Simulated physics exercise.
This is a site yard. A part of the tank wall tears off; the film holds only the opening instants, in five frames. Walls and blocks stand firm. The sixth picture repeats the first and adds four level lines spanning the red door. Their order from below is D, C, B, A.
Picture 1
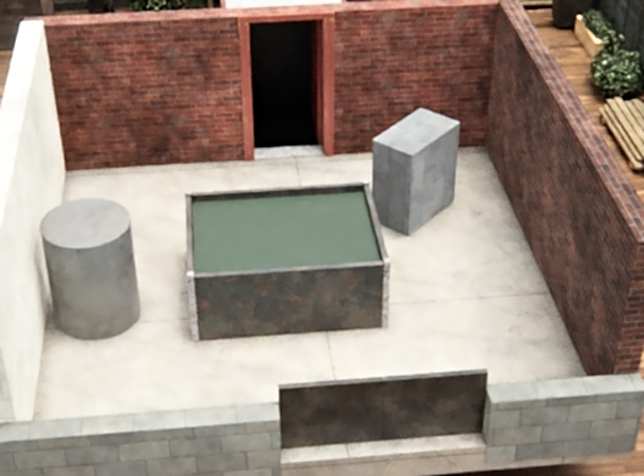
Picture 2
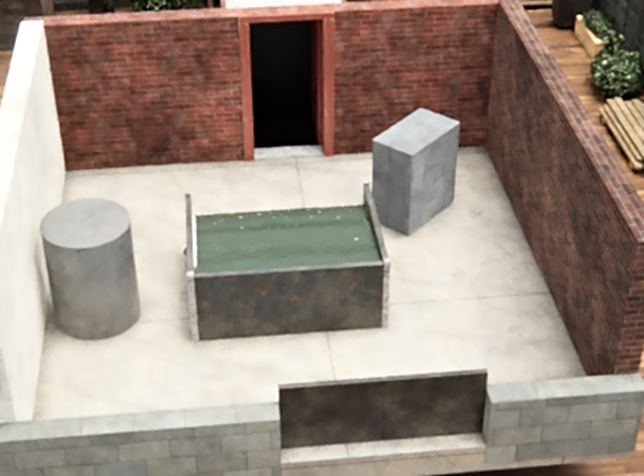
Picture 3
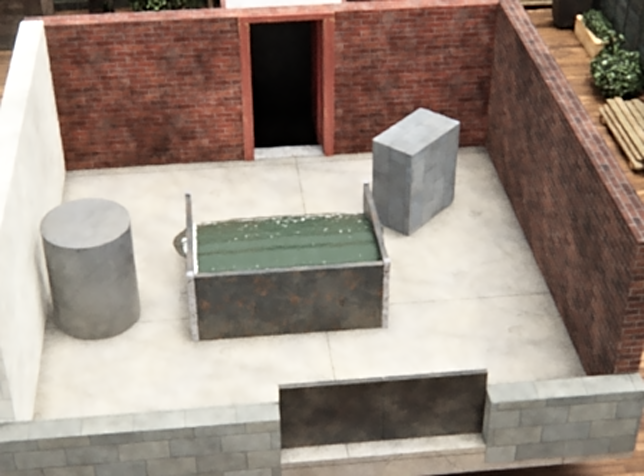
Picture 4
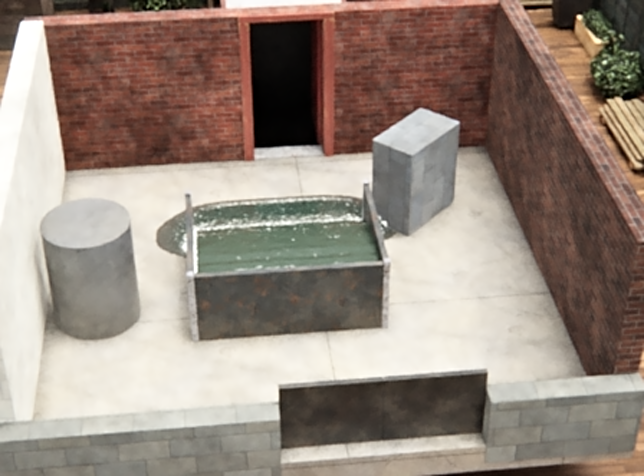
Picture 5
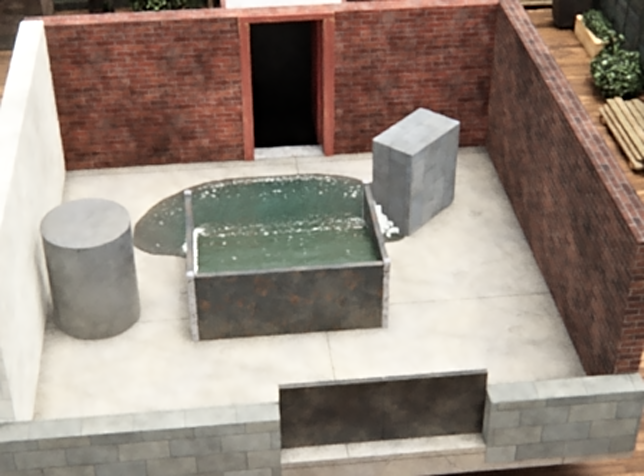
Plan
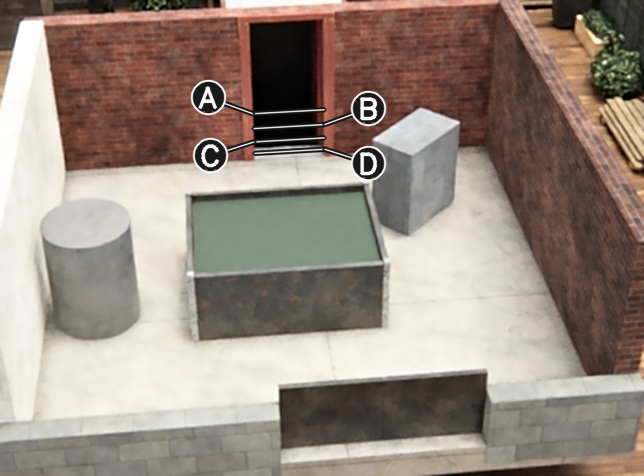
Green water rests in a dark, open-topped tank at the centre of a pale-floored site yard, seen from a fixed, raised viewpoint. A grey cylinder stands to the left and a grey block to the right, with a red-framed doorway in the brick back wall and a dark gate in front. The tank's back side drops away, and foaming water spreads behind it, leftward and against the block.
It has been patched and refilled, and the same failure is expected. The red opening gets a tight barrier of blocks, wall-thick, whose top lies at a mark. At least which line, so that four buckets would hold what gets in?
B.
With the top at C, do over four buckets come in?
Yes, that goes wrong.
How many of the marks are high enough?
Two.
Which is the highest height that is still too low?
C it is.
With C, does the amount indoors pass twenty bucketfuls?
No, it does not.
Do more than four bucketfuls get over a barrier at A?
No, not at all.
On the marked copy, A at (288, 111); B at (289, 126); C at (289, 139); D at (289, 151); from the bottom up D, C, B, A.
Choosing A, nothing gets over.
Choosing B, a splash gets over, under a bucket.
Choosing C, about 13 bucketfuls get in.
Choosing D, dozens of bucketfuls pour in.
